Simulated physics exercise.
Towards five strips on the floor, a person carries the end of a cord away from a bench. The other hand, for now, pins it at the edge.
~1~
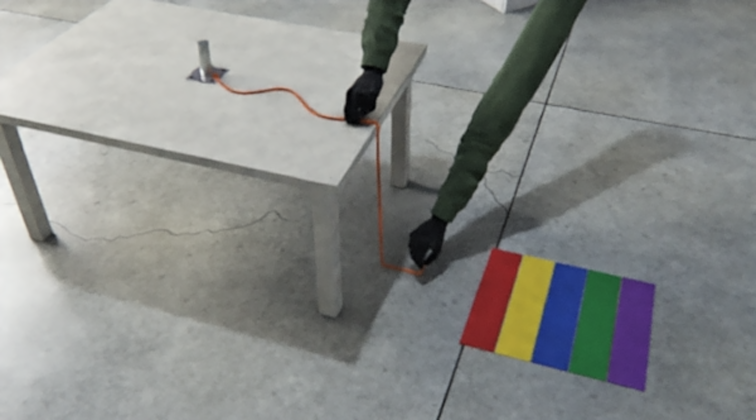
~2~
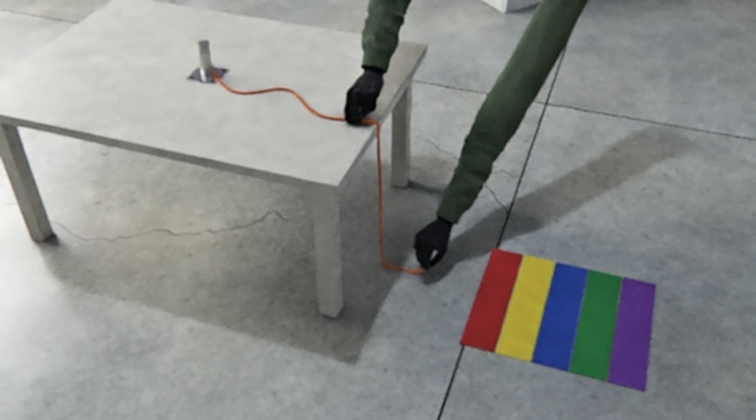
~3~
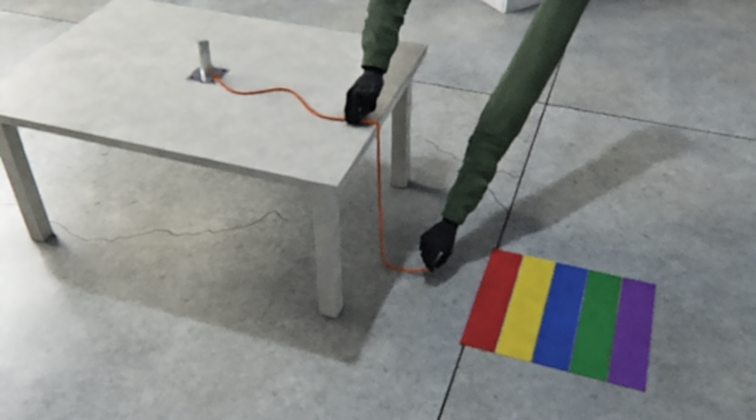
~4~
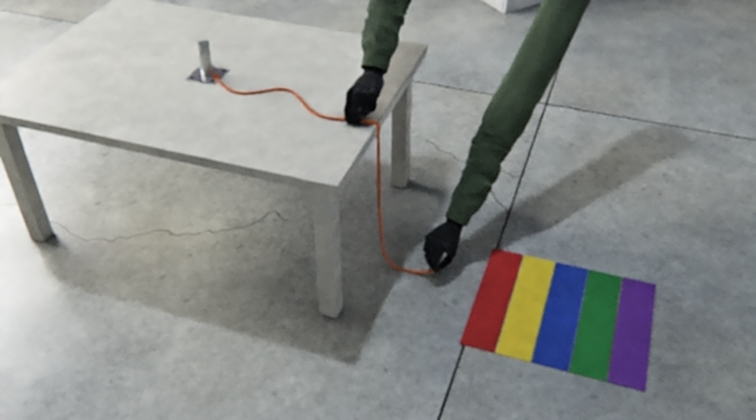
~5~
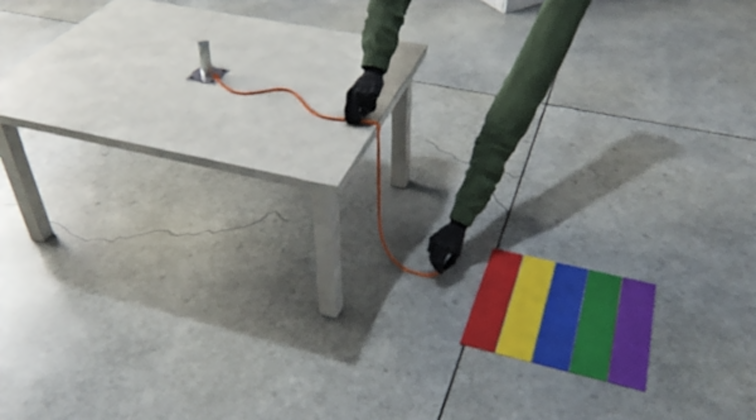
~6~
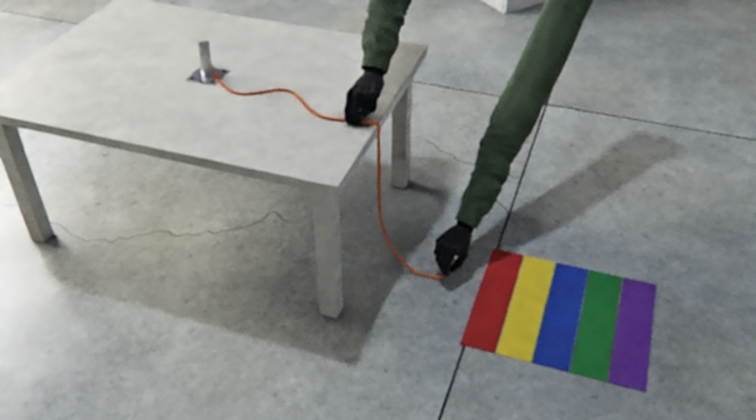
A person in dark green sleeves and black gloves reaches down over a pale bench on a grey concrete floor, seen from above at an angle. An orange cord runs from a small metal post on the bench to its right edge, where one hand pins it, then down to the other hand near red, yellow, blue, green and purple strips. The lower hand draws the cord's end slightly rightward along the floor, while the pinning hand and the view stay still.
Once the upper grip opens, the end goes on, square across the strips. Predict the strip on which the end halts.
The blue strip.
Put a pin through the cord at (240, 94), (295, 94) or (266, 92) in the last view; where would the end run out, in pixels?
Per try (px, approx.): (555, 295), (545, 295), (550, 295).
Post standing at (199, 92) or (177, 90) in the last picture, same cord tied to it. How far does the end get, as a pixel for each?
Approx. (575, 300); approx. (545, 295).
Early on, end near (498, 283); over red.
Midway, end near (538, 292); over yellow.
At the end of the slack, end near (563, 298); over blue. Over blue.
